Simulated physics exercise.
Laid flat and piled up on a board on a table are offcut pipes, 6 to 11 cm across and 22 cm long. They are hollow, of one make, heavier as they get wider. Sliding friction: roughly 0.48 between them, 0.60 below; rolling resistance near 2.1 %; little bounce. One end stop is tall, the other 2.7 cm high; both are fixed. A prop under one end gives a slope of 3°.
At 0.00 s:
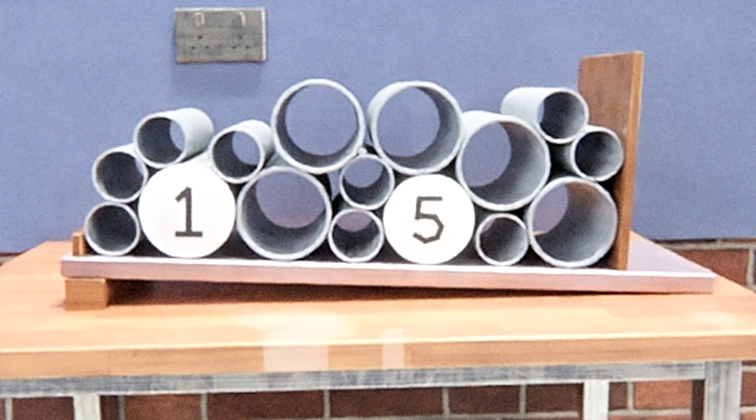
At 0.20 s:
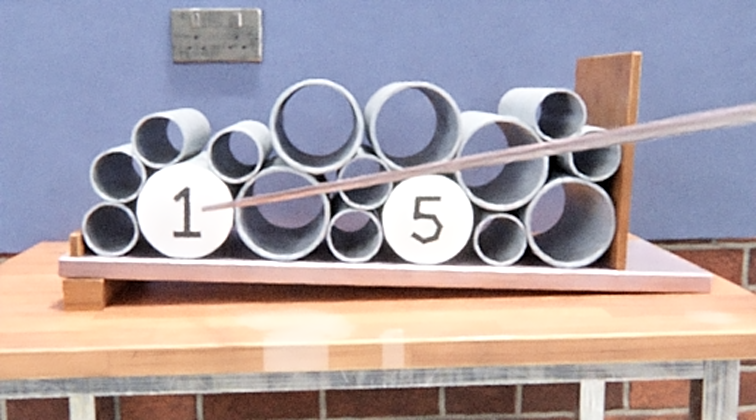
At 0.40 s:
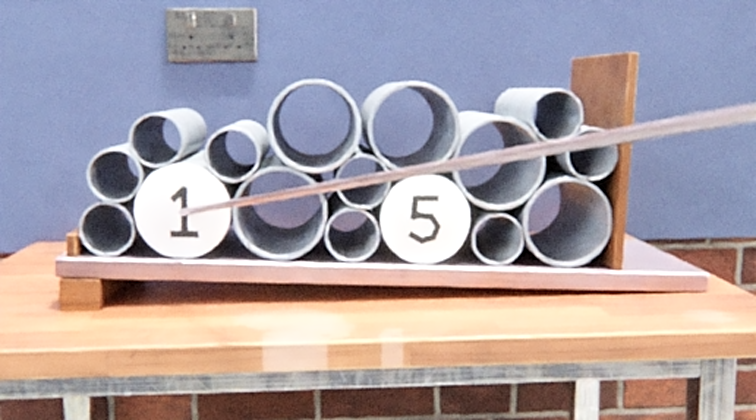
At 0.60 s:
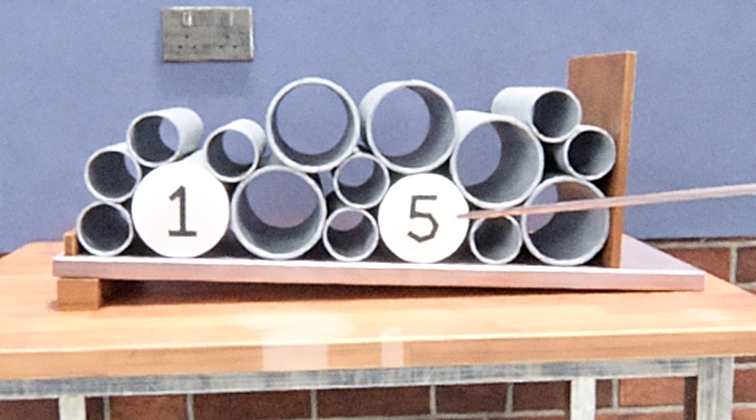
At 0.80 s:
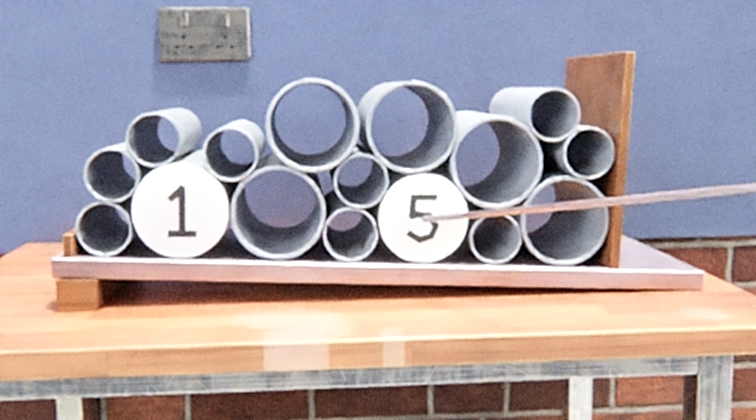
The clip opens on hollow grey pipes piled on a slightly sloping board on a wooden table, with two white discs marked one and five in the bottom row. A thin pointer enters from the right to indicate disc one, then shifts to disc five, while the pile stays still.
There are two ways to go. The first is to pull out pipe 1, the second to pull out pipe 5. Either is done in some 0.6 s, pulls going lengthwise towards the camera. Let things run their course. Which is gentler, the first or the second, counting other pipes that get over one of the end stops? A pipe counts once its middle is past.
The second is the gentler one.
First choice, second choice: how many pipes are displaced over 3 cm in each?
With the first 3, with the second 0.
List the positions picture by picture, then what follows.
In the first frame, 16 pipes, 7 on the base, highest (318, 127); no. 5 (429, 220), no. 1 (187, 212); left lip (2.7 cm) (76, 234); right tall panel (26 cm) (633, 142); left end propped up.
In the second frame, nothing has moved, the pointer shows the first choice, no. 1 at (185, 212).
In the third frame, nothing has moved, the pointer shows the first choice, no. 1 at (183, 212); bottom ones (107, 229) (183, 212) (280, 214) (352, 236) (425, 219) (498, 240) (568, 223).
In the fourth frame, nothing has moved, the pointer shows the second choice, no. 5 at (424, 219).
In the fifth frame, nothing has moved, the pointer shows the second choice, no. 5 at (424, 219).
First choice, 0.98 s in, 3 now displaced over 3 cm; 1 over the left lip; the one last seen at (112, 175) 5 cm left and 1.2 cm down.
First choice, at rest by 1.6 s, 3 moved over 3 cm; 1 over the left lip; the one last seen at (112, 175) fallen off to the left; top of the pile 26 cm high, from 26 cm.
Second choice, 0.79 s in, 0 now displaced over 3 cm; not one over the end stops.
Second choice, at rest by 1.0 s, 0 moved over 3 cm; not one over the end stops; top of the pile 26 cm high, from 26 cm.
